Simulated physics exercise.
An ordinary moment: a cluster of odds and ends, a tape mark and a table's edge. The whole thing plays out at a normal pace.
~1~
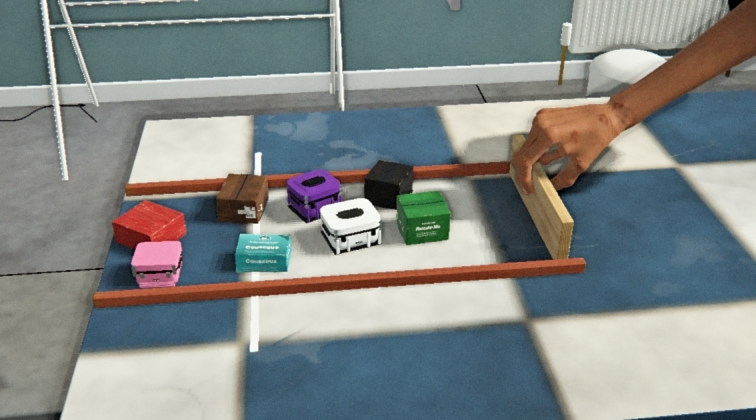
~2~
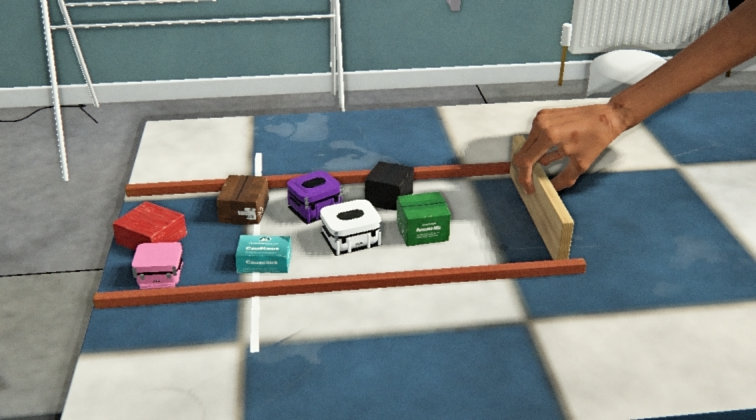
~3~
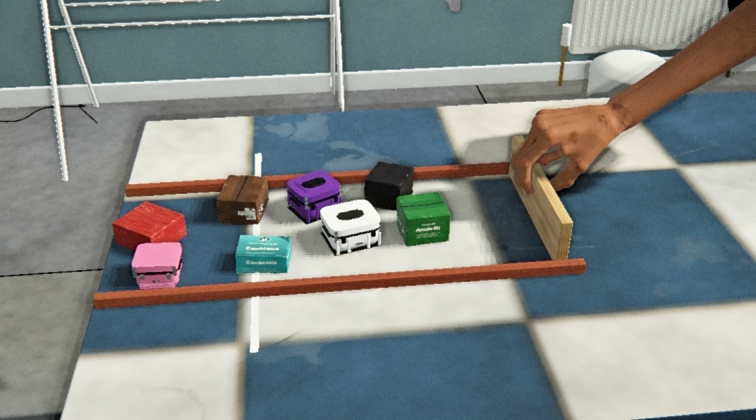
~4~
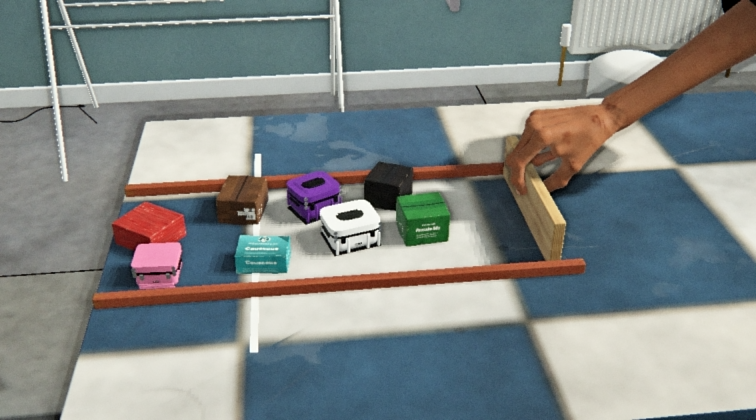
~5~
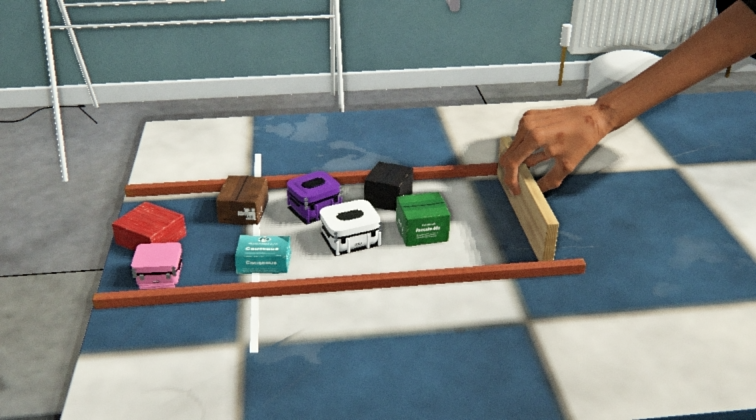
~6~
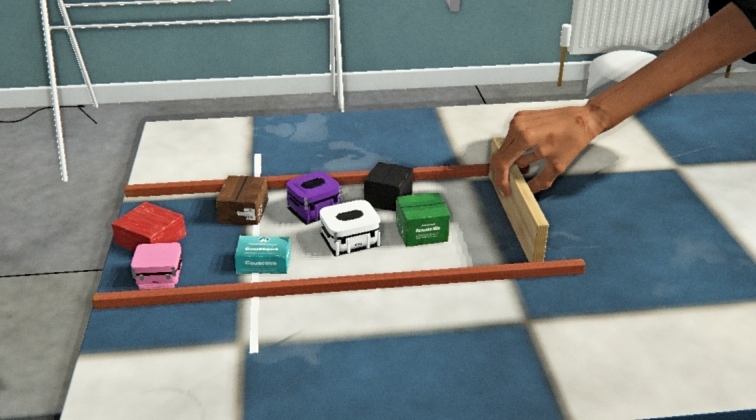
The footage shows eight small boxes and cases in various colours between two reddish rails on a checkered surface, while a hand at the right slides a wooden board slightly left towards them, the boxes staying still.
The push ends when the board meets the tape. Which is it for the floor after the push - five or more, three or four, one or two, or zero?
Most likely not a single one will drop off.
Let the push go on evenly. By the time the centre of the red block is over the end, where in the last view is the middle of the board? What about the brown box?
The middle is at (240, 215) when it's the red block, and at (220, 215) when it's the brown box.
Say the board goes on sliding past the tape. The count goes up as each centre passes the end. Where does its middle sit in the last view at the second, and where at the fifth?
I'd say close to (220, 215), and after that close to (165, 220).
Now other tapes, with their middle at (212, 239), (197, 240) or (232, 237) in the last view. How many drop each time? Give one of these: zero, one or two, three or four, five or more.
One after another: Just one or two, just one or two, just one or two.
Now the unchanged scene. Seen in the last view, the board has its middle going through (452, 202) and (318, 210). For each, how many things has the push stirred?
Up to then 0, and up to the other point 6.
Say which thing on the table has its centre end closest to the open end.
It's the red block.
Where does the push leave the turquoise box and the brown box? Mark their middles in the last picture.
The turquoise box ends up near (205, 267), and the brown box near (153, 199).
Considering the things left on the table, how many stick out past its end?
The count would be 1.
A little later, none off yet; red block at rest near (149, 230); pink case at rest near (158, 266); brown box at rest near (243, 200).
Next, none off yet; red block at rest near (149, 230); pink case at rest near (156, 267); brown box shifted about its own width near (186, 201).
When it is over, the number that fall off is zero.
